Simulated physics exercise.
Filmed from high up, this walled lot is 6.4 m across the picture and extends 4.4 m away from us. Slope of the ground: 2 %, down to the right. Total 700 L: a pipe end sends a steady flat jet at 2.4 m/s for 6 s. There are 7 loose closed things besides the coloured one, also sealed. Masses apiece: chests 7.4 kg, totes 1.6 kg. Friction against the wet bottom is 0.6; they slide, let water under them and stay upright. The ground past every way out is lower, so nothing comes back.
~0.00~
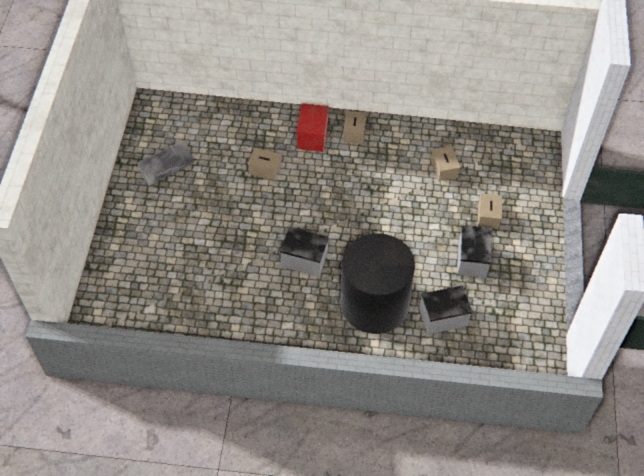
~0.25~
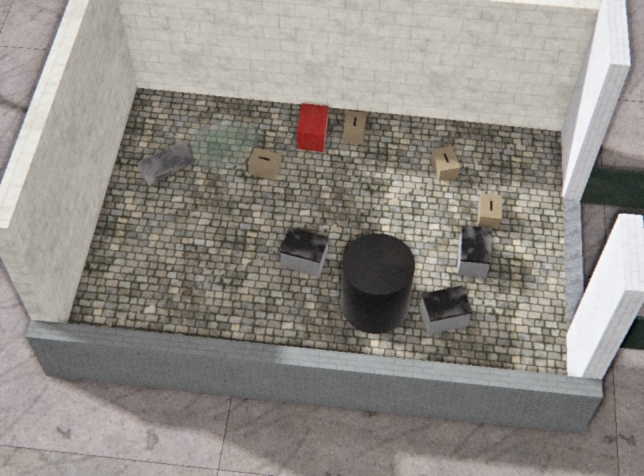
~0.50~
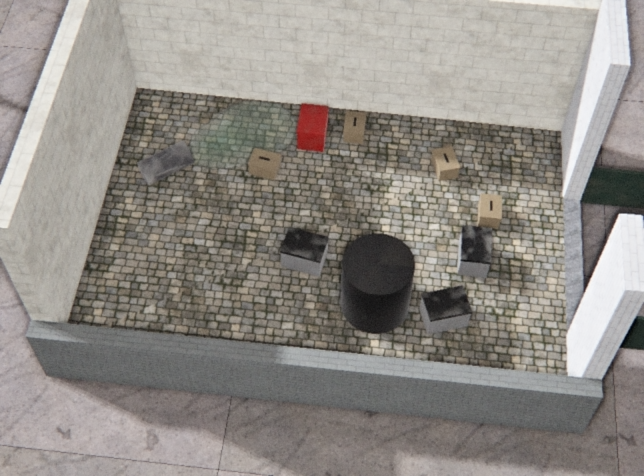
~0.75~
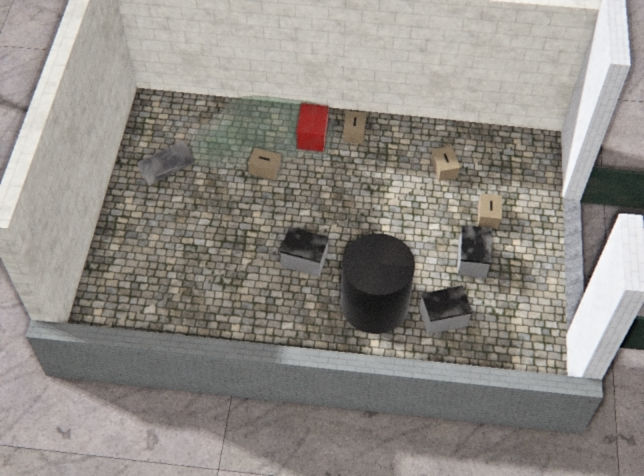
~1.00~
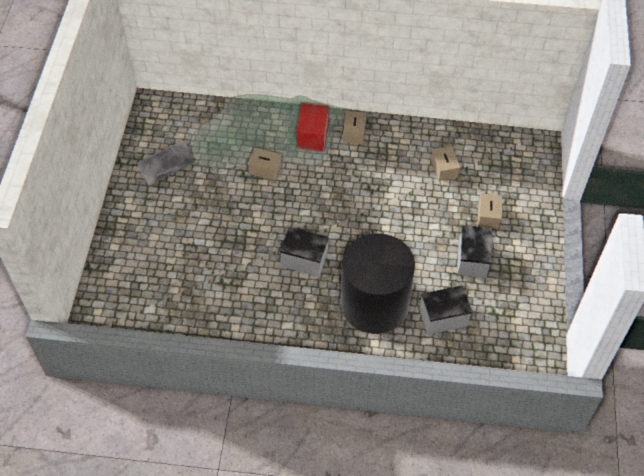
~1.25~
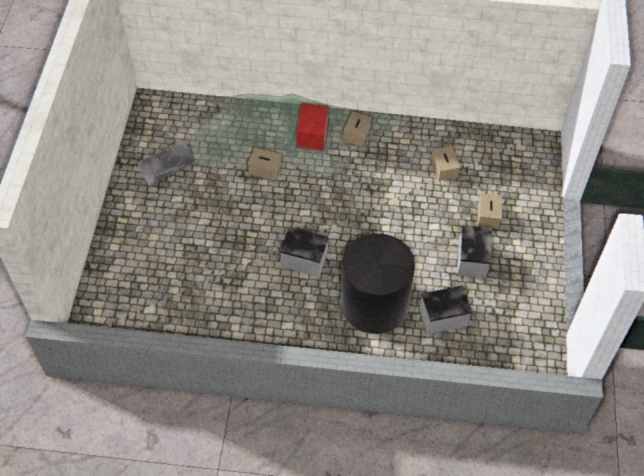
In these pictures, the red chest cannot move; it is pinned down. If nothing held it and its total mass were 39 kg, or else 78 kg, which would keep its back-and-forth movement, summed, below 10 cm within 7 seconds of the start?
Going by the flood, only the larger mass keeps it.
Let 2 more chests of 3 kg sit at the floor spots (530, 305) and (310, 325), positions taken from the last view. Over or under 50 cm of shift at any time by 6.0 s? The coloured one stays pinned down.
One by one: A smaller shift, a smaller shift.
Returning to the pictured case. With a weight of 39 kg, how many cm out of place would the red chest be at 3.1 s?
About 20 cm.
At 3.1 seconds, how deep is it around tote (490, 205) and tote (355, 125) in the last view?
0 and 2 cm.
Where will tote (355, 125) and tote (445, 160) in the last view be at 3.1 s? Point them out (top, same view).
I'd say close to (435, 188) and close to (473, 176).
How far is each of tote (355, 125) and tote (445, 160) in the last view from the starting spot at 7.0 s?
Respectively, gone out and gone out.
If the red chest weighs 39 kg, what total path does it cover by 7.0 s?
40 cm, roughly.
After 1.8 s the red chest would be 1 cm from its start with 39 kg and 0 cm from its start with 78 kg; 9 cm of water round it then.
After 3.1 s the red chest would be 18 cm from its start with 39 kg and 0 cm from its start with 78 kg; 9 cm of water round it then.
After 4.9 s the red chest would be 36 cm from its start with 39 kg and 0 cm from its start with 78 kg; 9 cm of water round it then.
After 7.0 s the red chest would be 39 cm from its start with 39 kg and 0 cm from its start with 78 kg; 5 cm of water round it then.
